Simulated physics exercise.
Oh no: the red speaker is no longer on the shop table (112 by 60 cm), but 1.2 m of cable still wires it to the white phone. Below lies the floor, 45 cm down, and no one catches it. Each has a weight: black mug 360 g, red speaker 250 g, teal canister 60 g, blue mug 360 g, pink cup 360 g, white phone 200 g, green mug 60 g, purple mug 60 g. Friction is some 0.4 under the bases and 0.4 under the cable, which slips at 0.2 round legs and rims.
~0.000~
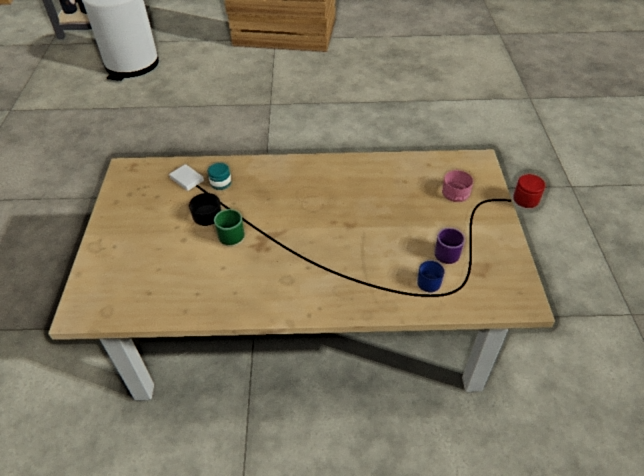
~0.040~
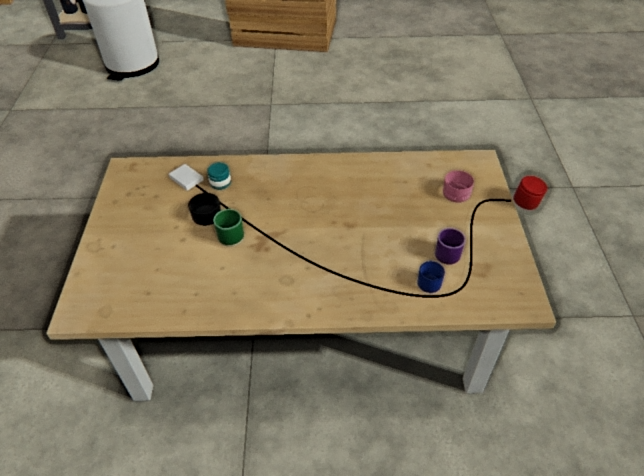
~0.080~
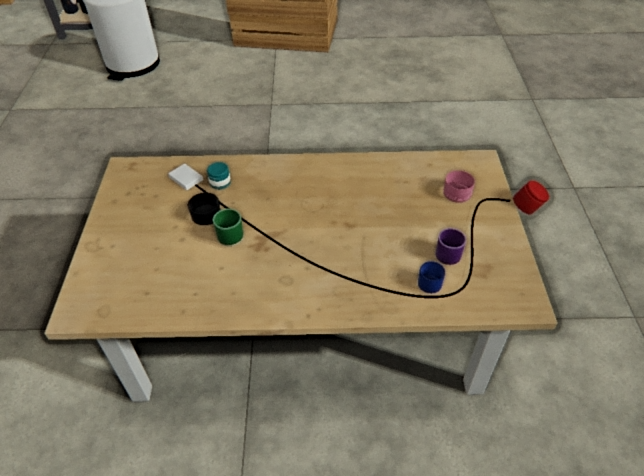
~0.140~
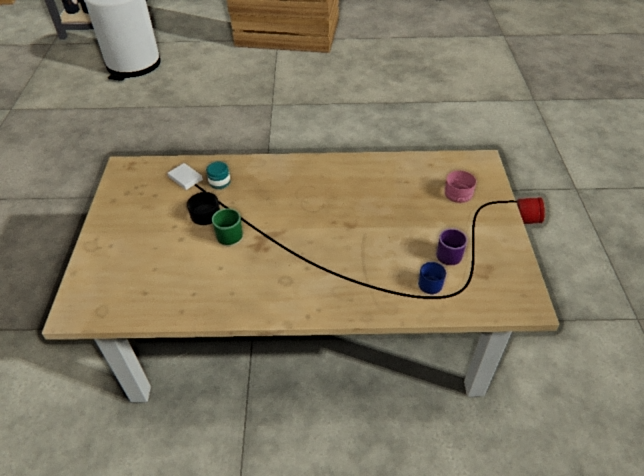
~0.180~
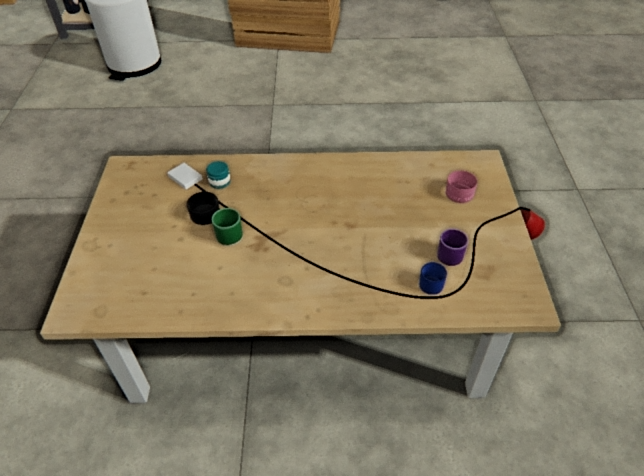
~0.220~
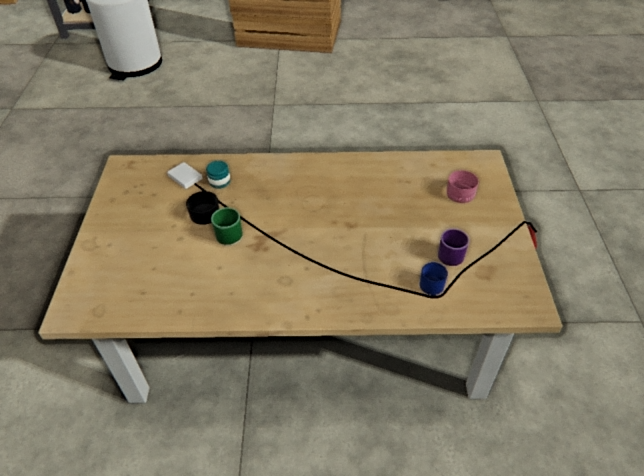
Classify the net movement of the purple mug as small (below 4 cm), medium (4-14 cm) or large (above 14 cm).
Small.
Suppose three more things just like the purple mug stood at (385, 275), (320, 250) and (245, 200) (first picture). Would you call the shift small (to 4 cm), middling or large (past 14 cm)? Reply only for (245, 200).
At that spot the shift is slight.
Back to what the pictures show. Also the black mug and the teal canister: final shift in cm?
In the end the black mug has moved about 0 cm, while the teal canister has moved about 4 cm.
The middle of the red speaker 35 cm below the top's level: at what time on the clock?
Near 0.48 seconds.
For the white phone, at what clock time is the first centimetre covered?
White phone: 0.28 s.
By 0.5 s, the cable's tail end at (218, 191); red speaker over the edge, white phone 7 cm off its start, blue mug 5 cm off its start.
By 0.7 s, the cable's tail end at (232, 199); red speaker over the edge, white phone 12 cm off its start, blue mug 6 cm off its start.
By 1.0 s, the cable's tail end at (234, 200); red speaker over the edge, white phone 13 cm off its start at (219, 191), blue mug 6 cm off its start at (435, 253).
By 1.2 s, the cable's tail end at (234, 200); red speaker over the edge, white phone 13 cm off its start, blue mug 6 cm off its start.
By 2.4 s, the cable's tail end at (234, 200); purple mug 0 cm off its start at (456, 237), red speaker over the edge, white phone 13 cm off its start at (219, 191), blue mug 6 cm off its start at (435, 253).
